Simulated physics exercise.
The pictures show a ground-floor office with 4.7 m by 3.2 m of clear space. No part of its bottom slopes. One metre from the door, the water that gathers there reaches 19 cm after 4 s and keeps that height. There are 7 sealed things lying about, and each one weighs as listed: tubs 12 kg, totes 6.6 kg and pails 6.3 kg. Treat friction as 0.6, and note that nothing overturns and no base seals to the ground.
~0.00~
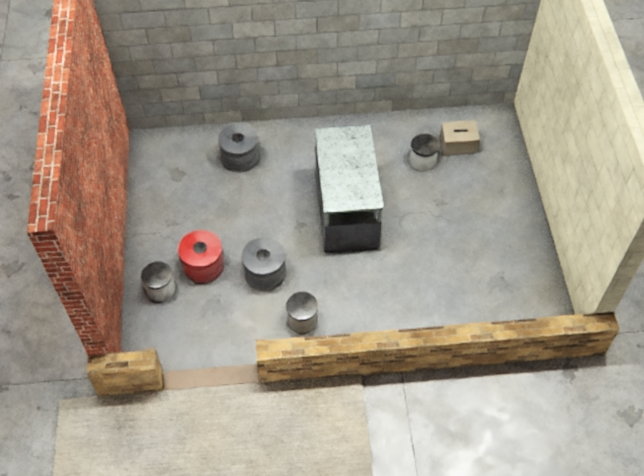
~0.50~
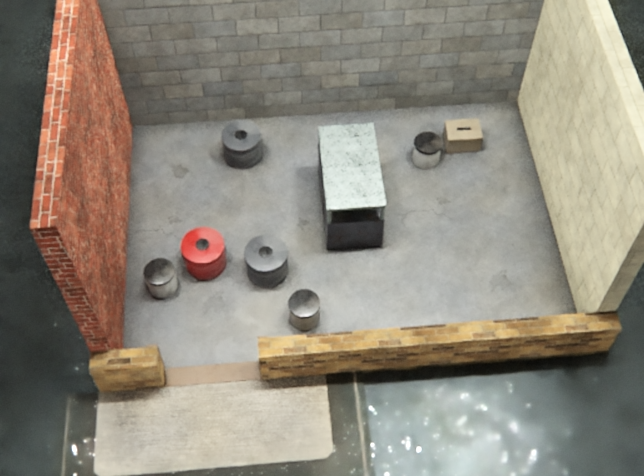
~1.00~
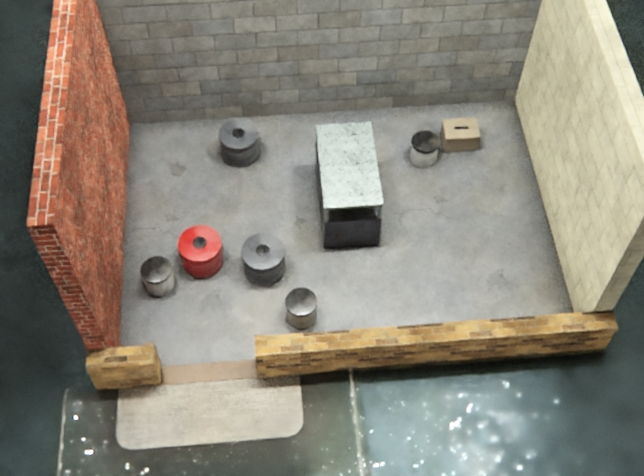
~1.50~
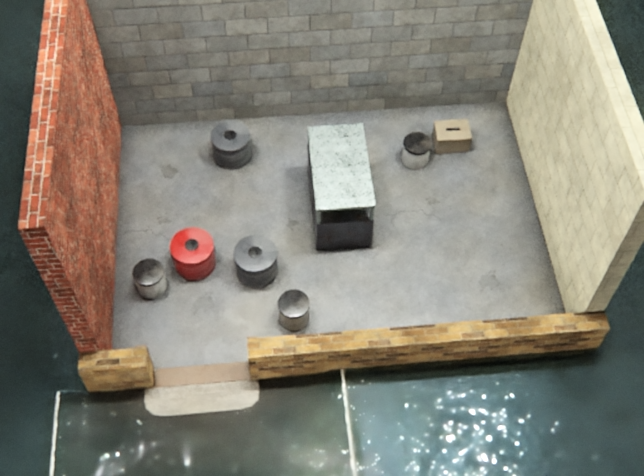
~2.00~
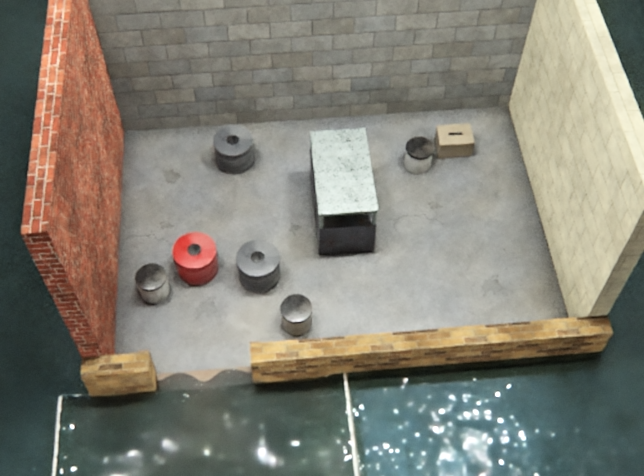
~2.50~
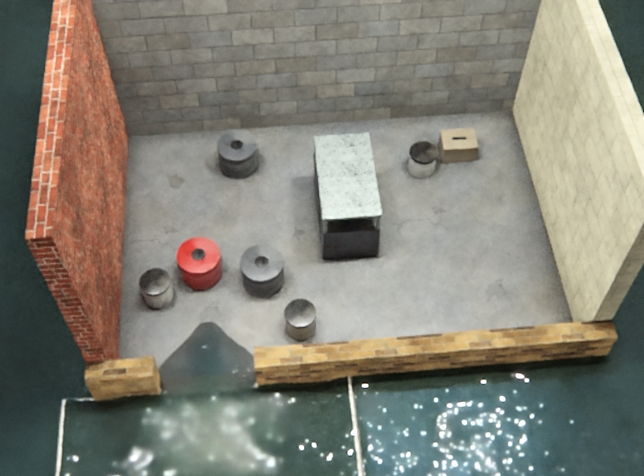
To begin with, a red tub, several grey round containers, a box and a grey table stand on a dry, walled concrete floor. Water surrounds the room outside, shrinking the pale patch at the front gap until it disappears. Finally, a pointed sheet of water enters through the gap, while the objects stay put.
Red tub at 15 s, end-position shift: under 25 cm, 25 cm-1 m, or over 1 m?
Goes a long way.
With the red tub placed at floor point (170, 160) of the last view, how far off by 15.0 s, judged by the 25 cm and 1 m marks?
Answer: It covers a big distance.
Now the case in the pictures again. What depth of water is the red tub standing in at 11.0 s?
Around 10 cm.
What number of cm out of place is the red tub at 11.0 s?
200 cm or so by then.
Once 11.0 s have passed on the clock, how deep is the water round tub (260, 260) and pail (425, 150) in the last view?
Depth approx. 7 cm / 4 cm.
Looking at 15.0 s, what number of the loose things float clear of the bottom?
Count at that moment: 6.
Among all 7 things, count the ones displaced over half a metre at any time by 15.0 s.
I count 5 of them.
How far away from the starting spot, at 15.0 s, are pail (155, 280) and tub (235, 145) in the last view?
In that order: 350 cm, 300 cm.
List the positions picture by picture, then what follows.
The first picture shows the red tub at (200, 248) rests on the ground; water covers 0.0 m2; 0 of 7 have shifted.
The second picture shows the red tub at (202, 245) rests on the ground; 0.0 m2 under water; 0 of 7 have shifted.
The third picture shows the red tub at (199, 243), on the bottom; 0.0 m2 under water; 0 of 7 have shifted.
The fourth picture shows the red tub at (192, 245), on the bottom; water covers 0.0 m2; 0 of 7 have shifted.
The fifth picture shows the red tub at (194, 250), on the bottom; 0.0 m2 under water; 0 of 7 have shifted.
The sixth picture shows the red tub at (198, 255), on the bottom; 0.3 m2 under water; 0 of 7 have shifted.
After 3.5 s the red tub is near (198, 255), 0.0 m from its start, aground; 0 afloat.
After 6.8 s the red tub is near (193, 171), 1.1 m from its start, aground; 1 afloat.
After 11.0 s the red tub is near (302, 118), 2.1 m from its start, afloat; 4 afloat.
After 15.0 s the red tub is near (508, 164), 3.6 m from its start, afloat; 6 afloat.
